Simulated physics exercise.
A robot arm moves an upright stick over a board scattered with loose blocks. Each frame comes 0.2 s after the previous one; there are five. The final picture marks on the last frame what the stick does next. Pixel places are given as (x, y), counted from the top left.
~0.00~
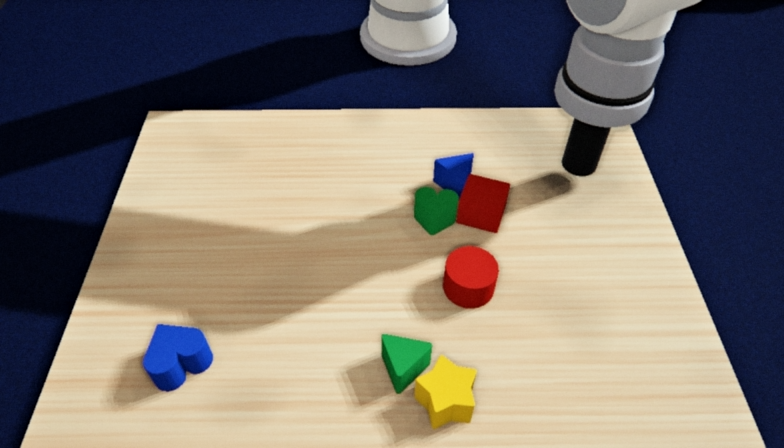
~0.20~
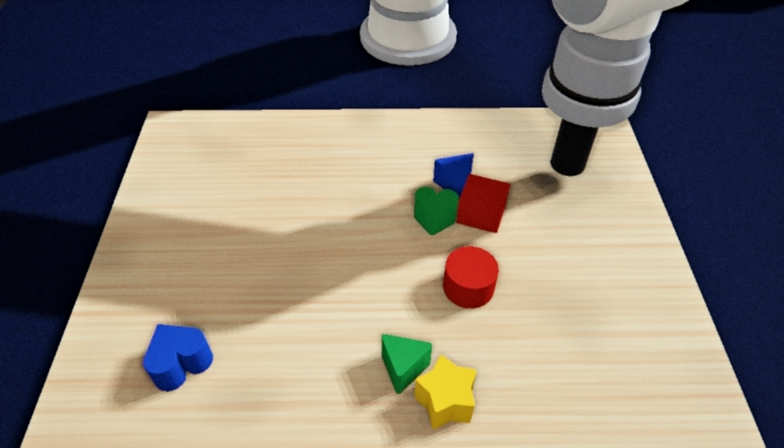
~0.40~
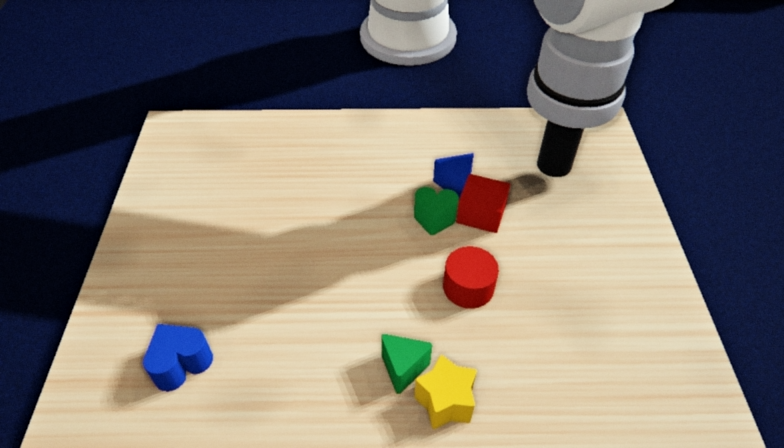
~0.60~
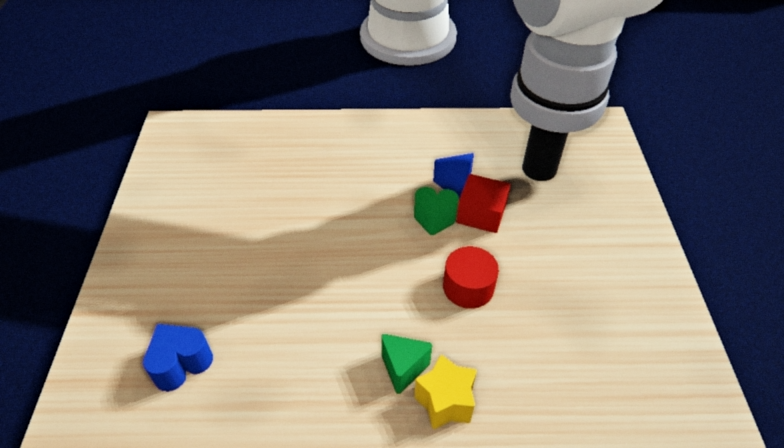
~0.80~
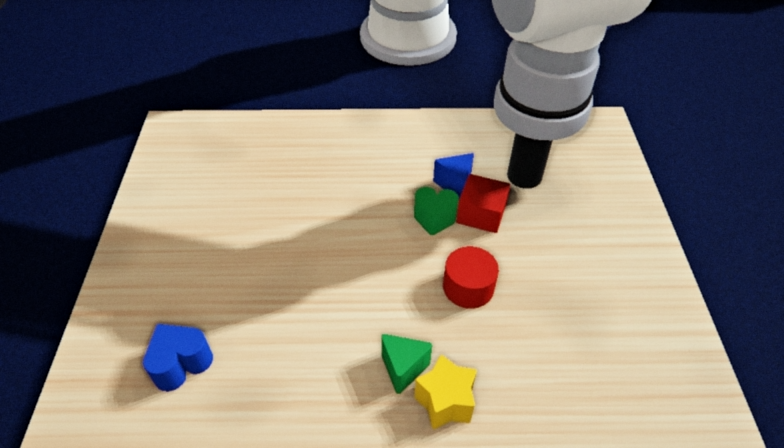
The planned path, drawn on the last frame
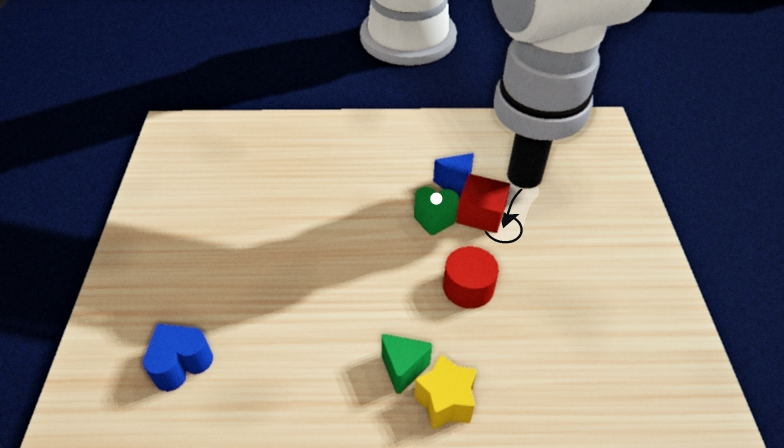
In the video, a robot arm holding an upright black stick moves steadily left over a wooden board of colourful blocks, drawing close to the right side of a red square block, while all the blocks stay still.
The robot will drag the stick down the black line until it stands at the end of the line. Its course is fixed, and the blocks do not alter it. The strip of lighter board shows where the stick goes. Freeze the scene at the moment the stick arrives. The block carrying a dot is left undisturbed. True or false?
Answer: False.
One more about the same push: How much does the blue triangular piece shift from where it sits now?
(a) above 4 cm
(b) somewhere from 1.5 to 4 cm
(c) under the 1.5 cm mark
Choice c: Under the 1.5 cm mark.
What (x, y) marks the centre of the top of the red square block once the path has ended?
The spot you're after is about (467, 214) in the image.
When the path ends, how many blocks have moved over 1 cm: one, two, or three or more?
Two blocks shift.
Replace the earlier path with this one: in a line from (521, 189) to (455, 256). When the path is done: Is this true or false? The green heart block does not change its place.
The claim does not hold.
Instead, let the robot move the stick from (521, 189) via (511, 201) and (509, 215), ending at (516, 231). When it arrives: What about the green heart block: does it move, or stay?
Shifted.
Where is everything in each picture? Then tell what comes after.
The first picture shows lower end of the stick at (579, 165), tops of blocks, green heart block at (436, 199), blue triangular piece at (458, 164), red square block at (485, 192).
The second picture shows stick at (567, 165), blocks as before.
The third picture shows stick at (554, 166), blocks as before.
The fourth picture shows stick at (539, 170), blocks as before.
The fifth picture shows stick at (524, 177), green heart block at (436, 199), blue triangular piece at (458, 164), red square block at (485, 192).
The drawn path runs from (521, 189) through (510, 207) to (503, 228); the dot is on the green heart block.
On the path given first. Halfway along, stick at (513, 195); green heart block at (426, 199), turned 15° clockwise; red square block at (475, 201).
At the end, stick at (506, 216); green heart block at (418, 198), turned 20° clockwise; blue triangular piece not moved; red square block at (467, 214), turned 40° clockwise.
